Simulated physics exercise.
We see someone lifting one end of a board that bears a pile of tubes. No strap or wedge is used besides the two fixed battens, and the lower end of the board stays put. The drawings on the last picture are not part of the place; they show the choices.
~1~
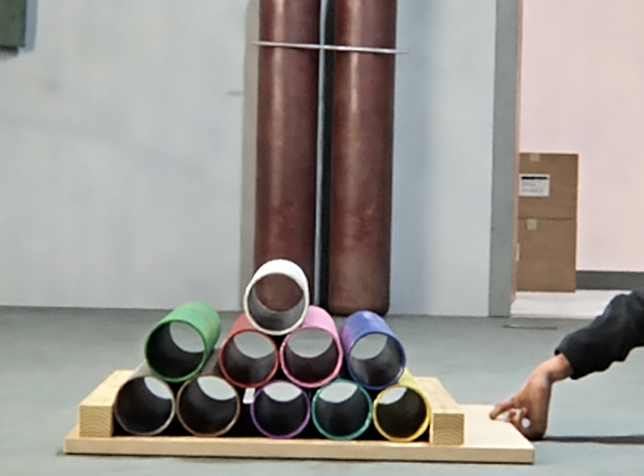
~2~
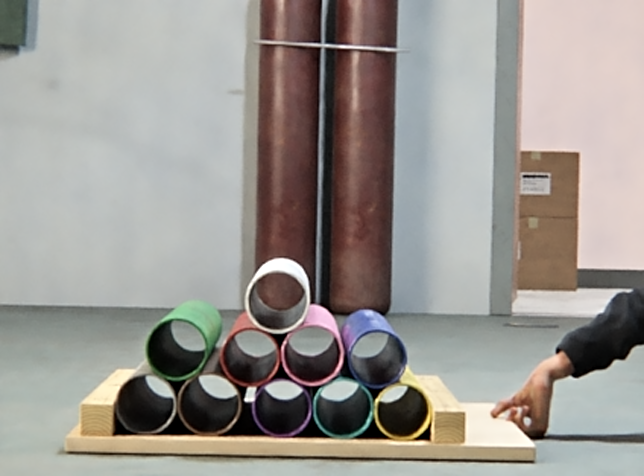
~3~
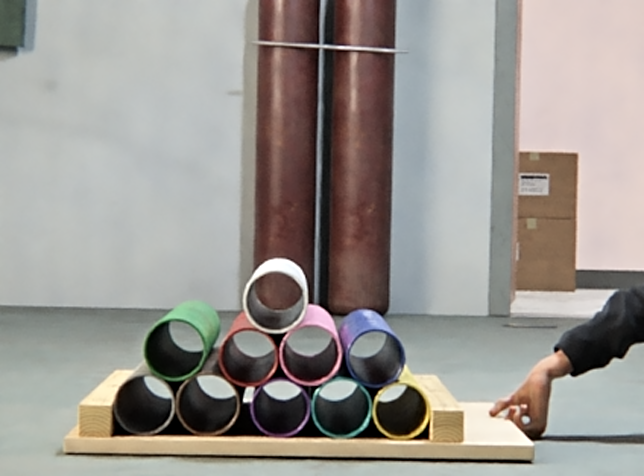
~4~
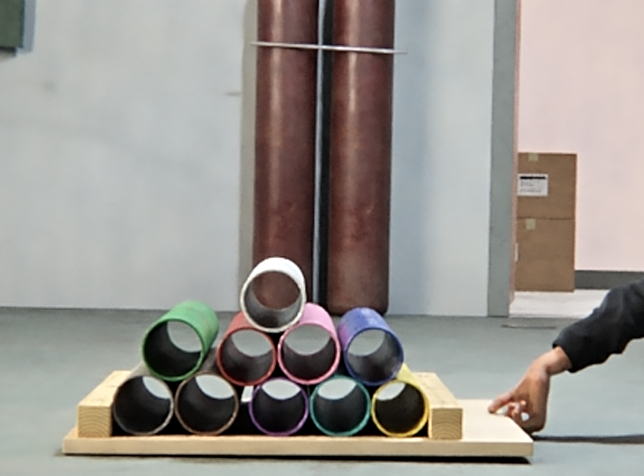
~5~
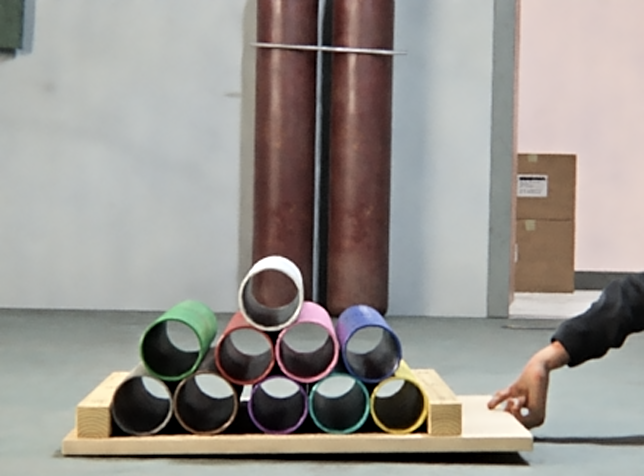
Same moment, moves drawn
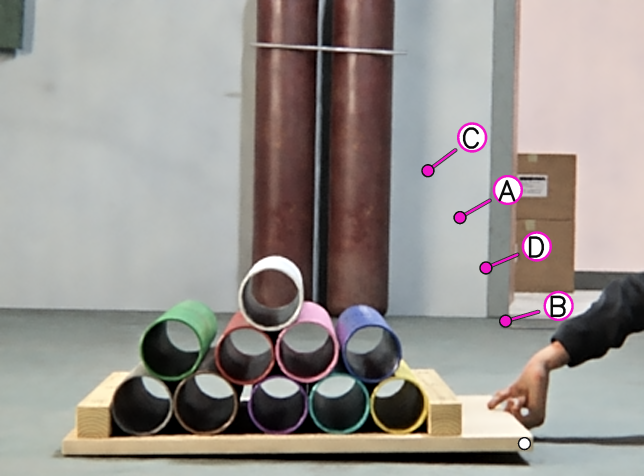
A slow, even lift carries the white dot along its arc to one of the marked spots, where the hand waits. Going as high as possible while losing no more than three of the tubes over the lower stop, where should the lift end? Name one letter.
The highest mark that will do is D.
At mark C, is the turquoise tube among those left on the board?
The turquoise tube: Yes.
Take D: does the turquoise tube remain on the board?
Yes, with D.
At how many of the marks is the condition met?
Two of the four.
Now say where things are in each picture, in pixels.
In the first picture, turquoise tube (342, 410); yellow tube (402, 413); blue tube (377, 360).
In the second picture, blue tube (378, 359); pink tube (312, 355).
In the third picture, board (299, 411); yellow tube (401, 411); blue tube (376, 358); grey tube (145, 404).
In the fourth picture, board (298, 410); grey tube (143, 404); brown tube (207, 404).
In the fifth picture, board (298, 408); grey tube (142, 405); brown tube (206, 403).
On the marked copy, A at (460, 218); B at (506, 321); C at (428, 171); D at (486, 268); the white dot at (524, 444).
Taking D. A third of the way, board at 15°.
Two thirds of the way, board at 24°.
When it is over, board at 24°, none over the low batten.
As for the rest, A four over the low batten (pink, green, red, white); B none over the low batten; C five over the low batten.
